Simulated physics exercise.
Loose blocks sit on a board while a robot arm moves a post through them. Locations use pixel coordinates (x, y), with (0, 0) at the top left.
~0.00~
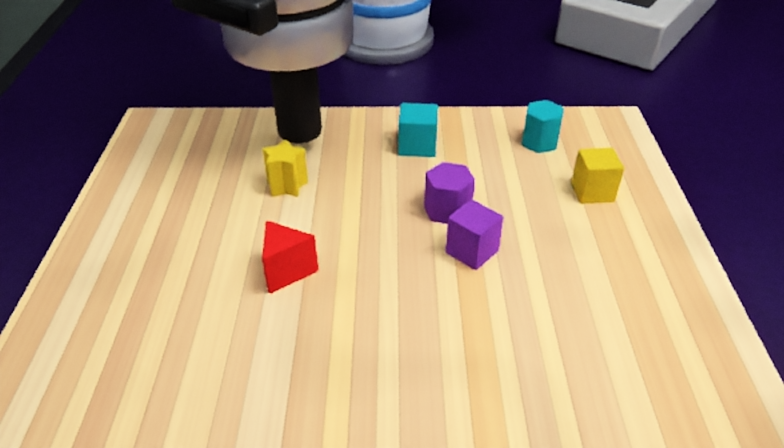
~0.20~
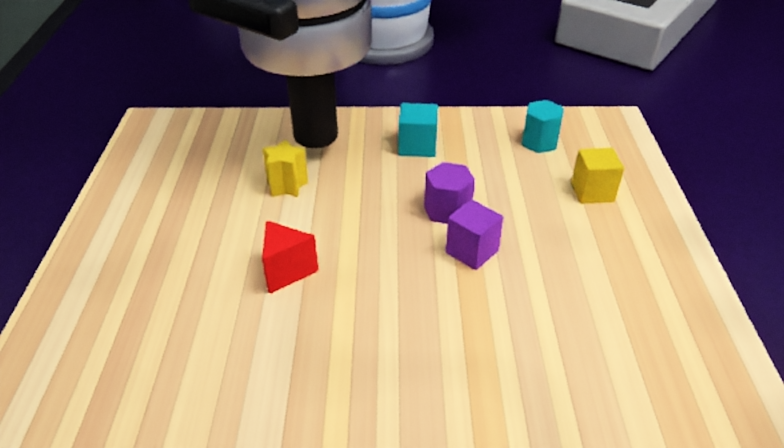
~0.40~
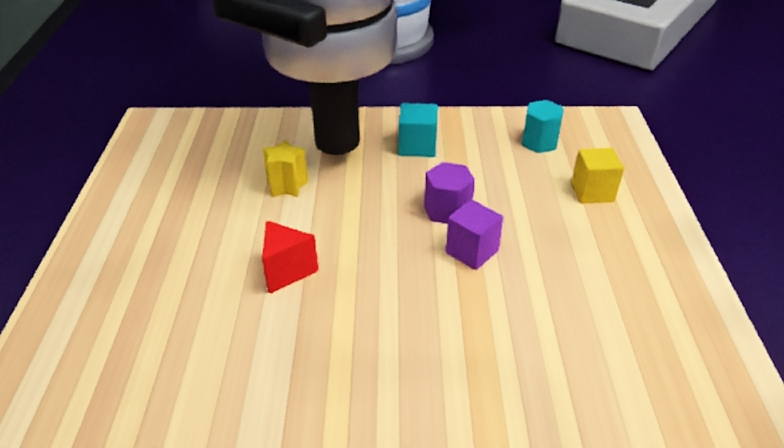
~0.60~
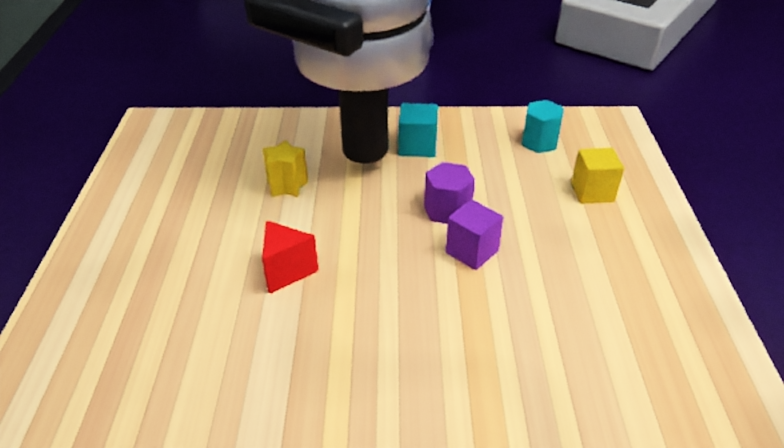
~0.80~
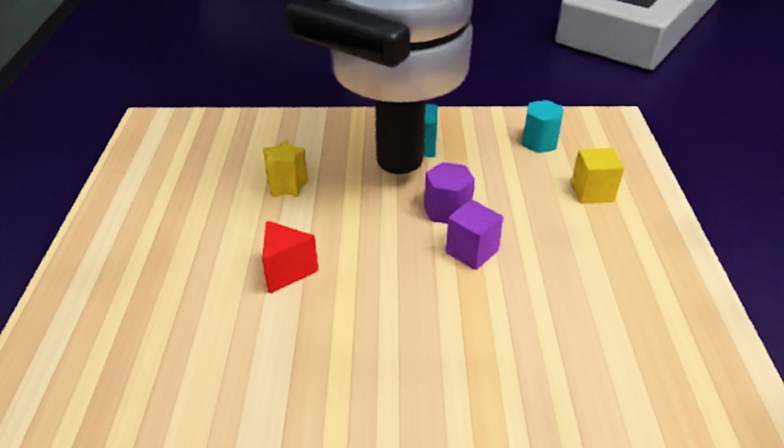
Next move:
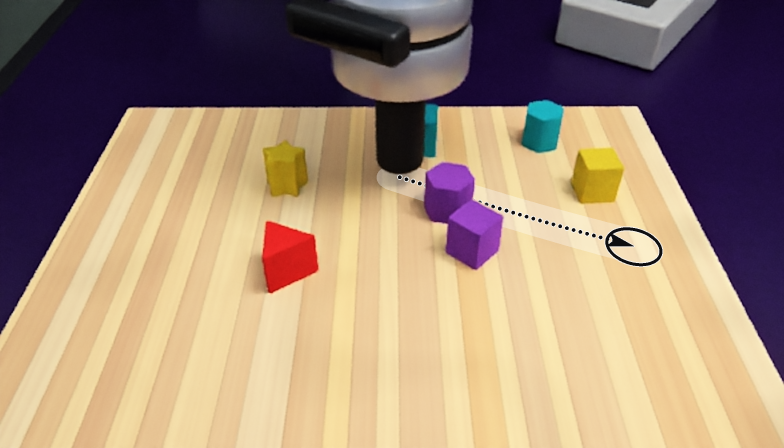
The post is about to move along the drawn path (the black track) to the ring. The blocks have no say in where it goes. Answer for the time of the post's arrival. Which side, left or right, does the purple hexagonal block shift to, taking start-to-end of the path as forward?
Sideways shift: Right.
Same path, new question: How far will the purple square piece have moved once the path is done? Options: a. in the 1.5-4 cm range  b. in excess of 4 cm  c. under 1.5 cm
Answer: A.
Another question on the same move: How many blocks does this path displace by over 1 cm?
Of all the blocks, two travel more than a centimetre.
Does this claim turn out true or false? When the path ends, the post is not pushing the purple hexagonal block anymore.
That is true.
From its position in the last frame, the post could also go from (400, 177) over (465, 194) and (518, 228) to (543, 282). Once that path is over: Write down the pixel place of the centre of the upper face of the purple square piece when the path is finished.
At the end it should sit near (469, 238).
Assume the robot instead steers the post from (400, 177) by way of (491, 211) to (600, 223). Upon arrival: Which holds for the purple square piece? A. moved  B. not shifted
The correct letter is A.
The drawn path runs from (400, 177) to (634, 246).
What follows on the original path. One third of the way, post (473, 185); purple hexagonal block (484, 196), turned 45° clockwise; purple square piece (481, 229), turned 20° clockwise.
Two thirds of the way, post (552, 207); purple hexagonal block (500, 206), turned 70° clockwise; purple square piece (481, 236), turned 35° clockwise.
At the end, post (639, 230); turquoise square piece not moved; purple hexagonal block (500, 206), turned 70° clockwise; purple square piece (481, 236), turned 35° clockwise.
